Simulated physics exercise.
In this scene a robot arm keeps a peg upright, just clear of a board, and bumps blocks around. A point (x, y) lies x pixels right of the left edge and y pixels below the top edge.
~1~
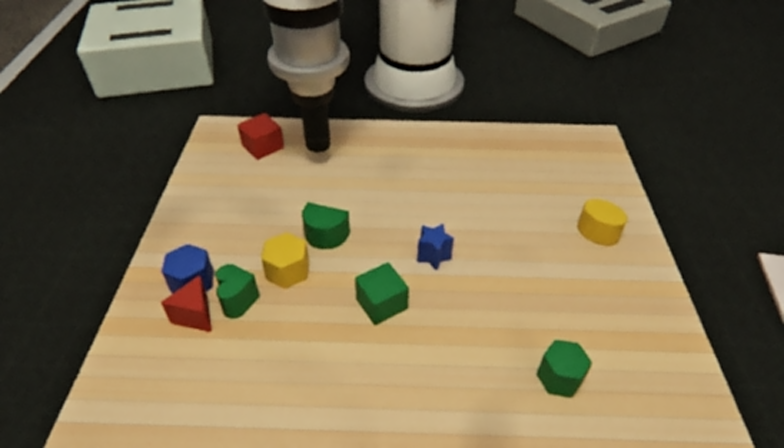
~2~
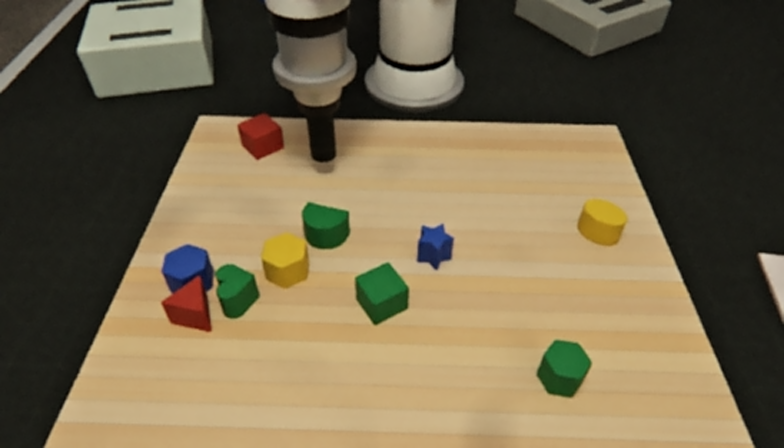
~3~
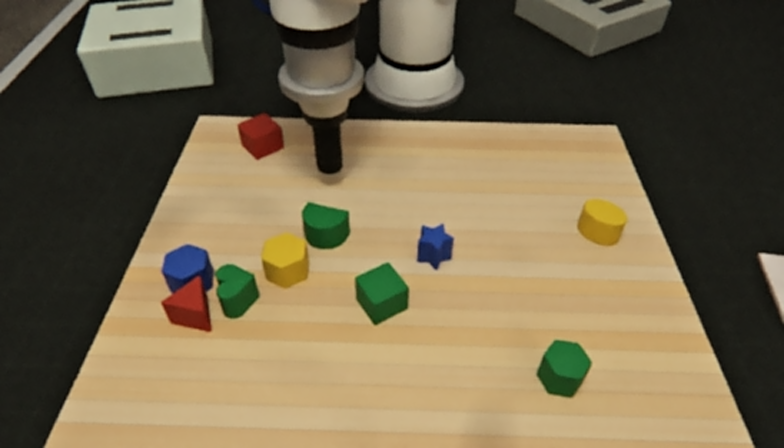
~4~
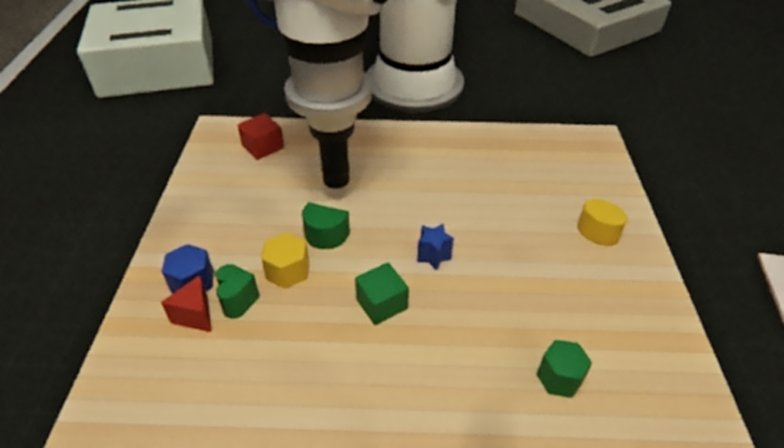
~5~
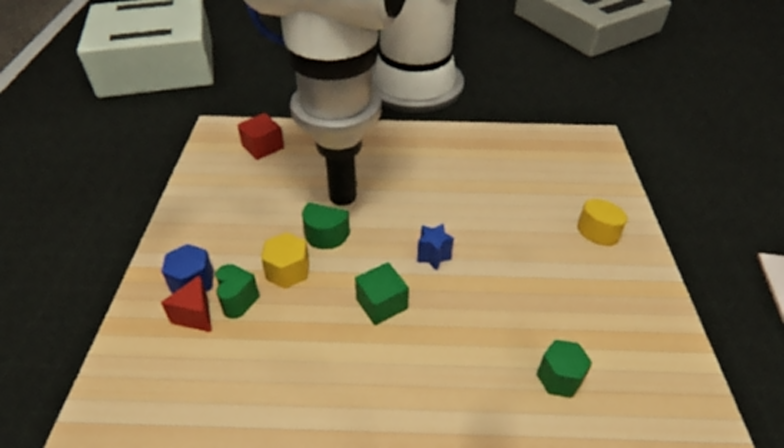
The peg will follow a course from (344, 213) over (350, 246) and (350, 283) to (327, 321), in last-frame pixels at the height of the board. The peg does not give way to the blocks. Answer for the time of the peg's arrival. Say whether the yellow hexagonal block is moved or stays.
It keeps its position.
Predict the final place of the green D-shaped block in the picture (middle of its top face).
If I read the scene right, the answer is (319, 229).
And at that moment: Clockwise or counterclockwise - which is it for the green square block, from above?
Its rotation is counterclockwise.
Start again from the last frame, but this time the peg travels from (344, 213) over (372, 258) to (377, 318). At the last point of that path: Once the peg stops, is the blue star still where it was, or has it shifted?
By the last moment, the blue star will still be in its place.
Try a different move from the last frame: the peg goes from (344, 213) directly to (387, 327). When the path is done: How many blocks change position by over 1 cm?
Counting only shifts above 1 cm, I get two blocks.
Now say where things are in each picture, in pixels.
Peg tip (318, 146); block tops, yellow hexagonal block (284, 249); green D-shaped block (323, 215); green square block (382, 282), in the first picture.
Peg (324, 156); blocks unchanged, in the second picture.
Peg (330, 167); blocks unchanged, in the third picture.
Peg (336, 181); blocks unchanged, in the fourth picture.
Peg (343, 198); yellow hexagonal block (284, 249); green D-shaped block (323, 215); green square block (382, 282), in the fifth picture.
On the path given first. One third of the way, peg (349, 230); green D-shaped block (319, 229), turned 65° clockwise.
Two thirds of the way, peg (348, 268); green D-shaped block (319, 229), turned 65° clockwise.
At the end, peg (325, 306); yellow hexagonal block in place; green D-shaped block (319, 229), turned 65° clockwise; green square block (380, 286), turned 20° anticlockwise.
